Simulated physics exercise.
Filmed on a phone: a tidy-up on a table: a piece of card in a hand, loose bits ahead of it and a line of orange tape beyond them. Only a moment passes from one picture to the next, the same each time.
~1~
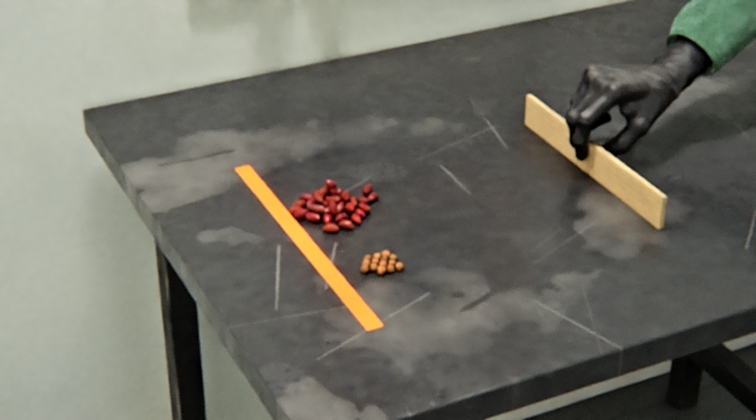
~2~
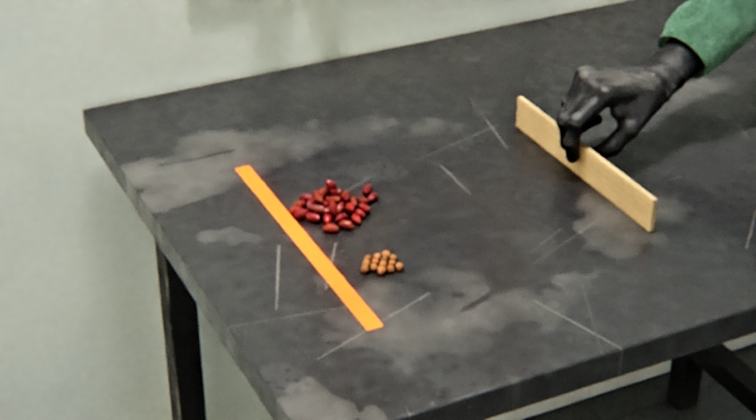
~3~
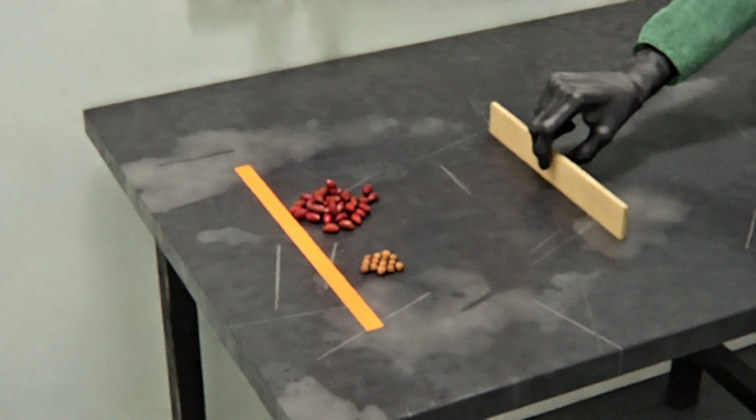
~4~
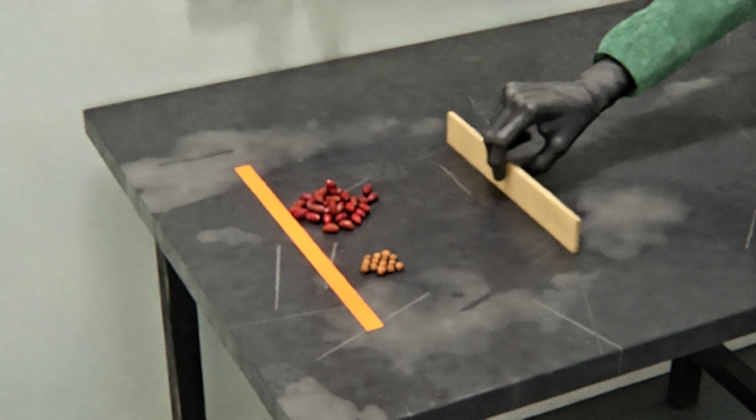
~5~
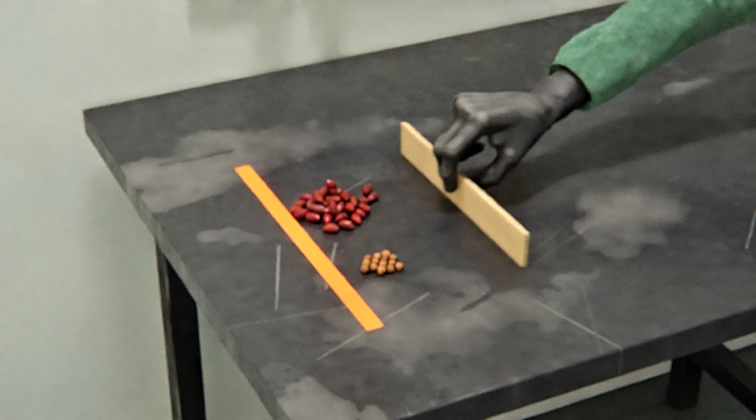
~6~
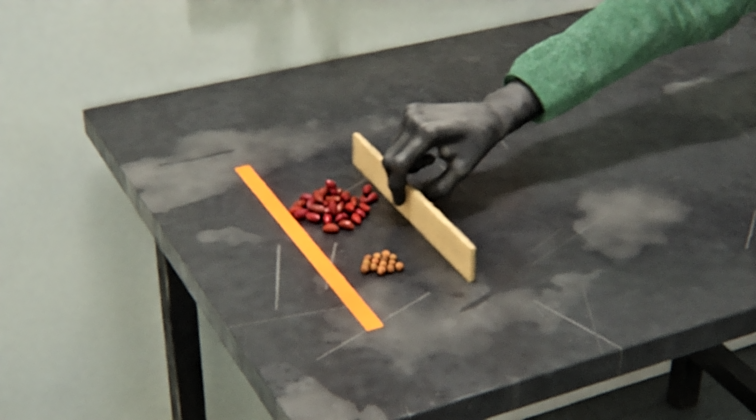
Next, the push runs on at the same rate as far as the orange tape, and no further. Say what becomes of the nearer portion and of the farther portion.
The nearer portion tumbles over the end, in part at least and the farther portion tumbles over the end, in part at least.
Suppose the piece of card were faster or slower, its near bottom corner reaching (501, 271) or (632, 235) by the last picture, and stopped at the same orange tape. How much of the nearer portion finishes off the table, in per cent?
Roughly 100 per cent, and 0 per cent.
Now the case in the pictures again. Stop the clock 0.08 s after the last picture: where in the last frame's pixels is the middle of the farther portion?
Close to (302, 216).
Then, 0.08 s later than the last frame, piece of card still moving, near (338, 204); nearer portion all on the table, its front near (324, 270); farther portion all on the table, its front near (266, 214).
Then, 0.17 s later than the last frame, piece of card stopped at the orange tape; nearer portion all on the table, its front near (199, 288); farther portion all on the table, its front near (189, 227).
Then, 0.45 s later than the last frame, piece of card stopped at the orange tape; nearer portion every one over the edge; farther portion the larger part over the edge.
When it is over, piece of card stopped at the orange tape; nearer portion every one over the edge; farther portion the larger part over the edge.
